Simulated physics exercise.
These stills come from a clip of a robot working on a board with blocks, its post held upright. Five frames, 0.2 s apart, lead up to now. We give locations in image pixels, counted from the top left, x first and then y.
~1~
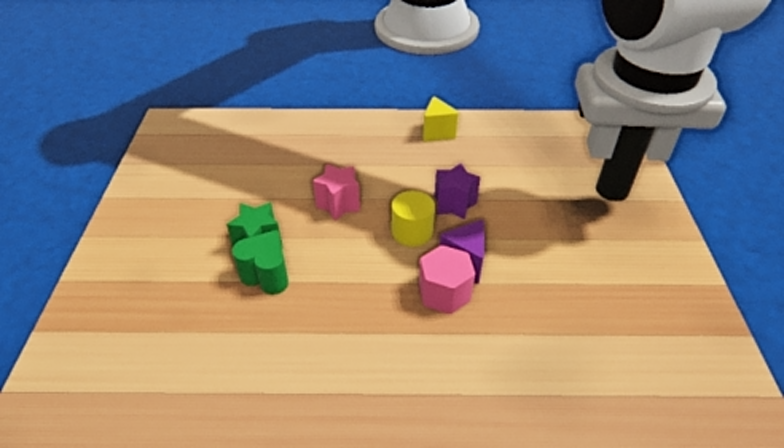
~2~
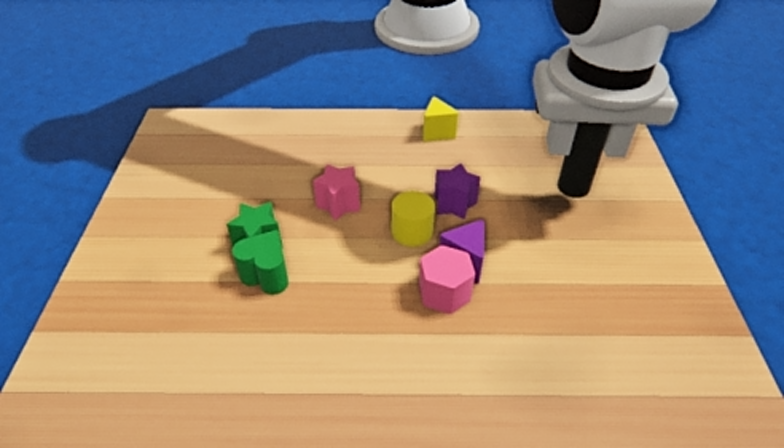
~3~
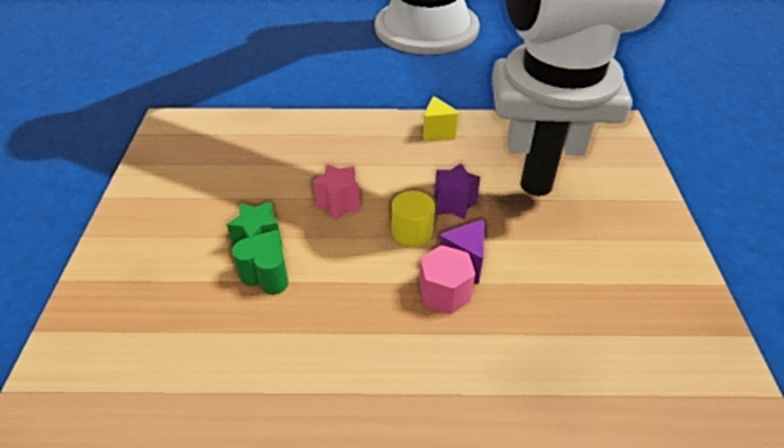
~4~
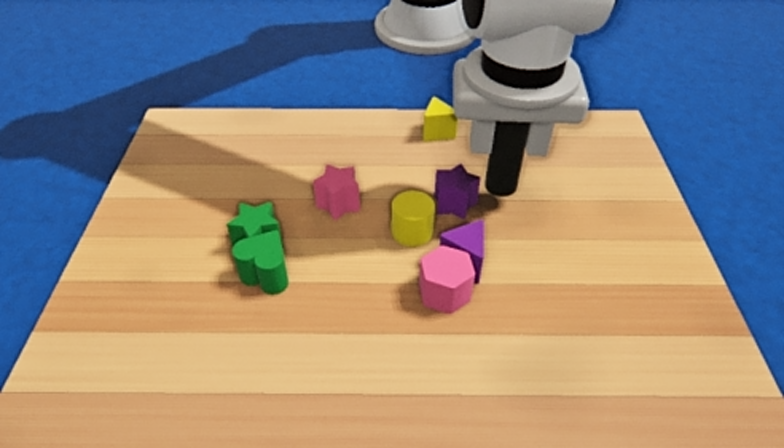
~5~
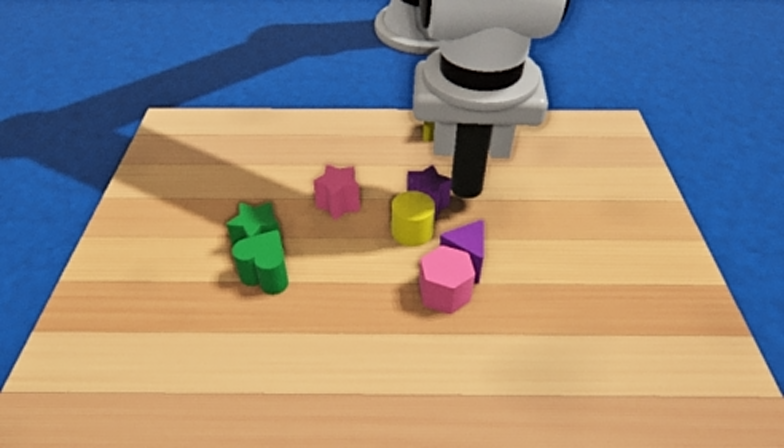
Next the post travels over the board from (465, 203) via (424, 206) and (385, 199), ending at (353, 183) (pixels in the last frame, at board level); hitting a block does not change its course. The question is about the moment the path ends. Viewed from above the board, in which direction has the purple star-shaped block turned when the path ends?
Looking down, my answer is that the purple star-shaped block rotates anticlockwise.
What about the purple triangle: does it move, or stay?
If the post follows that path, the purple triangle stays in its place.
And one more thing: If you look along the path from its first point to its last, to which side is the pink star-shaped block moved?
My prediction: Leftwards.
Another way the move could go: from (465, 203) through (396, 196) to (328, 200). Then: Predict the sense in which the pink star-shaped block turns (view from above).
In a top view, it turns clockwise.
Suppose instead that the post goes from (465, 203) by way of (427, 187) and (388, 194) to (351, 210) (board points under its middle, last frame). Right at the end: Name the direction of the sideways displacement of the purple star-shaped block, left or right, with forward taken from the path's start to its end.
Answer: Left.
The first path, step by step. One third of the way, post (424, 191); purple star-shaped block (392, 177), turned 30° anticlockwise.
Two thirds of the way, post (384, 184); pink star-shaped block (315, 177), turned 25° anticlockwise; purple star-shaped block (352, 171), turned 30° anticlockwise.
At the end, post (352, 169); pink star-shaped block (290, 178), turned 45° anticlockwise; yellow circle still; purple star-shaped block (321, 164), turned 55° anticlockwise; purple triangle still.
